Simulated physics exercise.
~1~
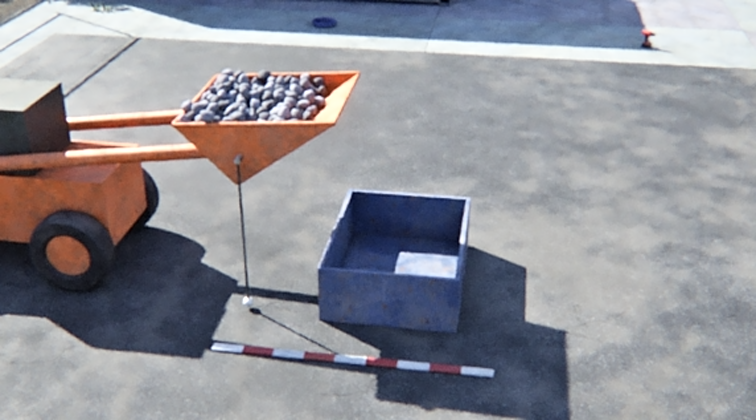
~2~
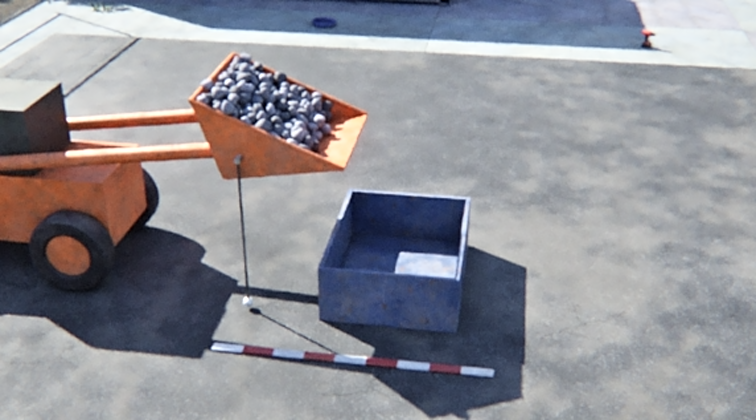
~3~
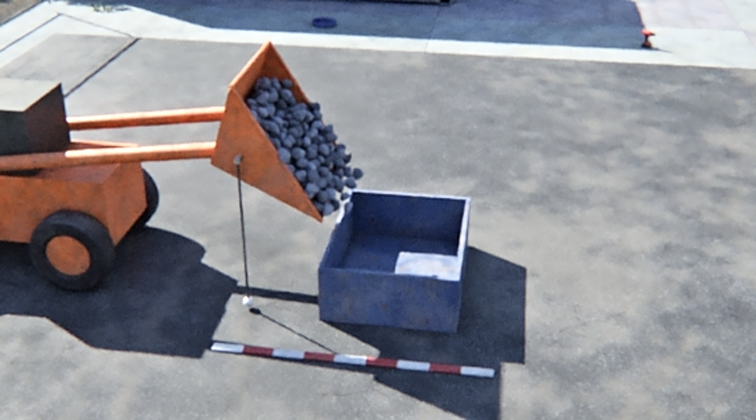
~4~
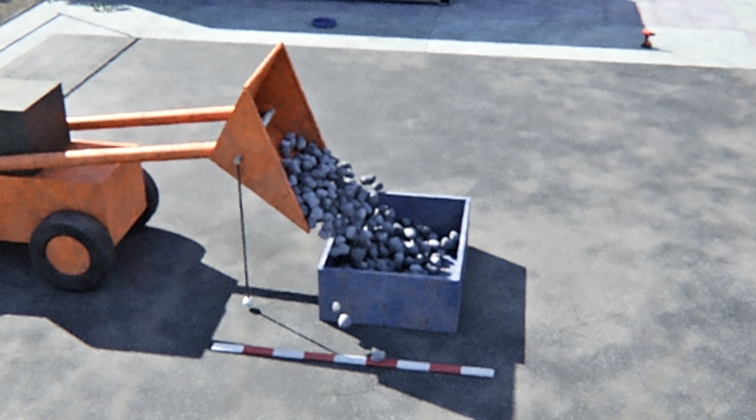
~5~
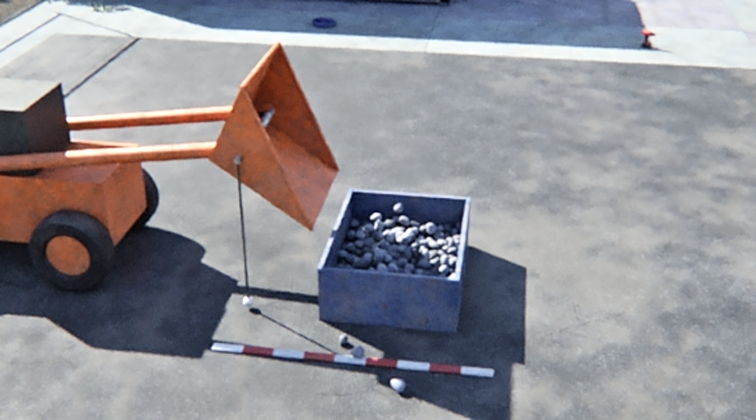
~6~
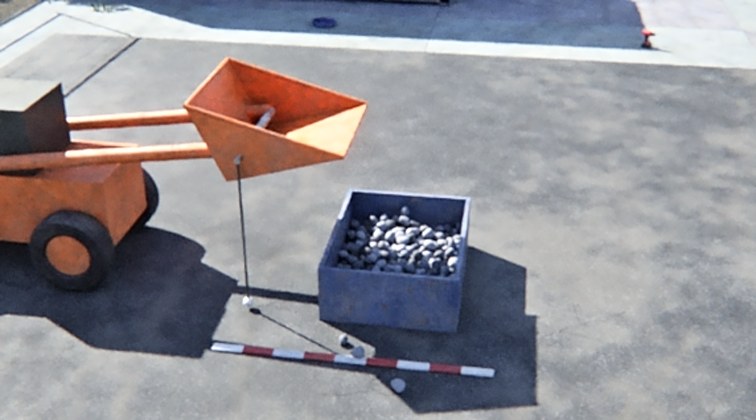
On a paved yard, an orange loader tips grey stones into a blue bin, spilling a few, then levels its emptied bucket.
